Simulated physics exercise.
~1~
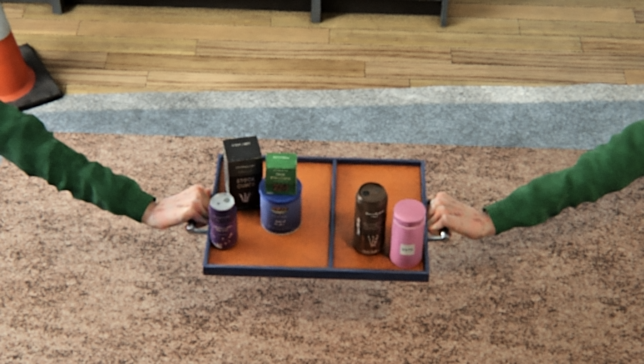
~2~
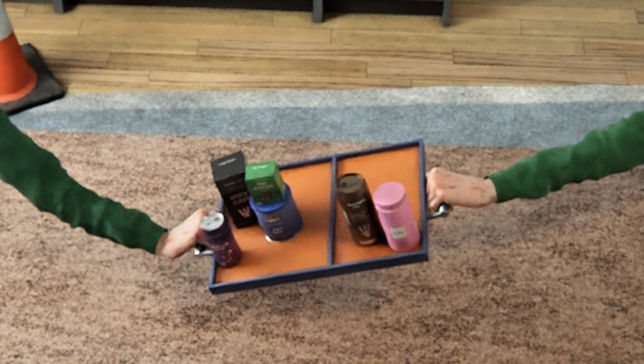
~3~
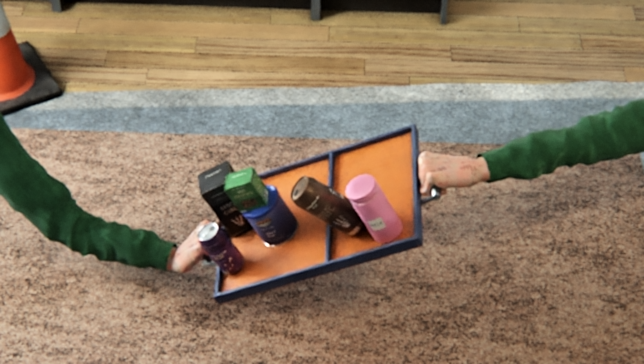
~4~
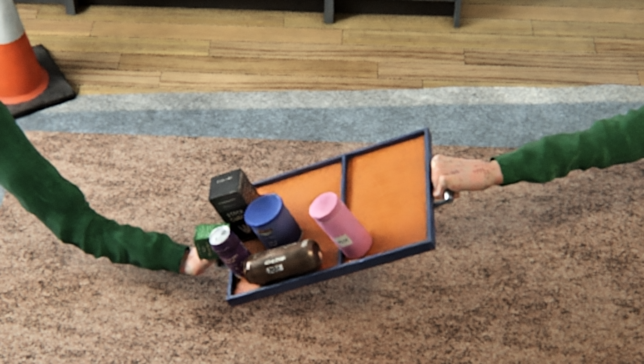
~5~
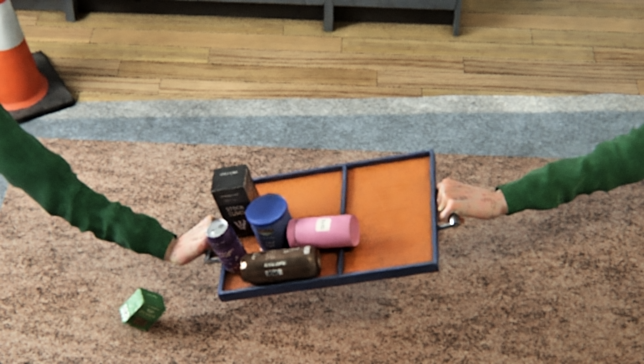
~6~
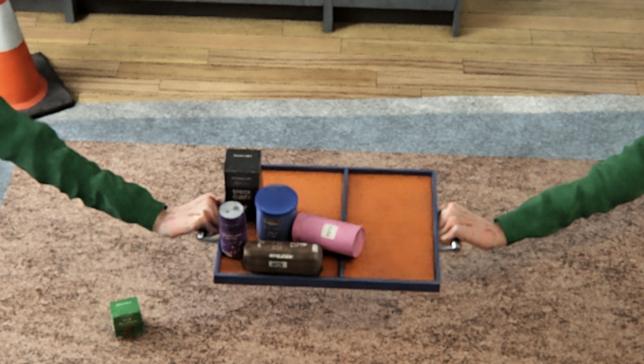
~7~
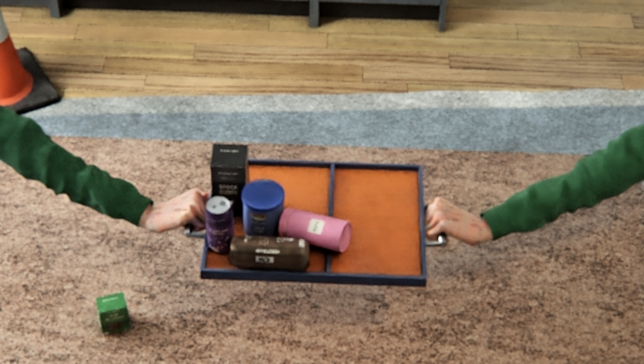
An orange tray with a dark blue rim and cross bar is held at each end by hands in green sleeves, seen from above over a mottled brown carpet, with wooden flooring and a traffic cone behind. A black carton, green packet, blue tin and purple can stand on the left, a brown can and pink jar on the right. The tray tips steeply down to the left, and the brown can topples and slides left while the green packet drops off that end. As the tray levels, the pink jar lies over too. The carton, tin and purple can finish upright, with the packet on the carpet.
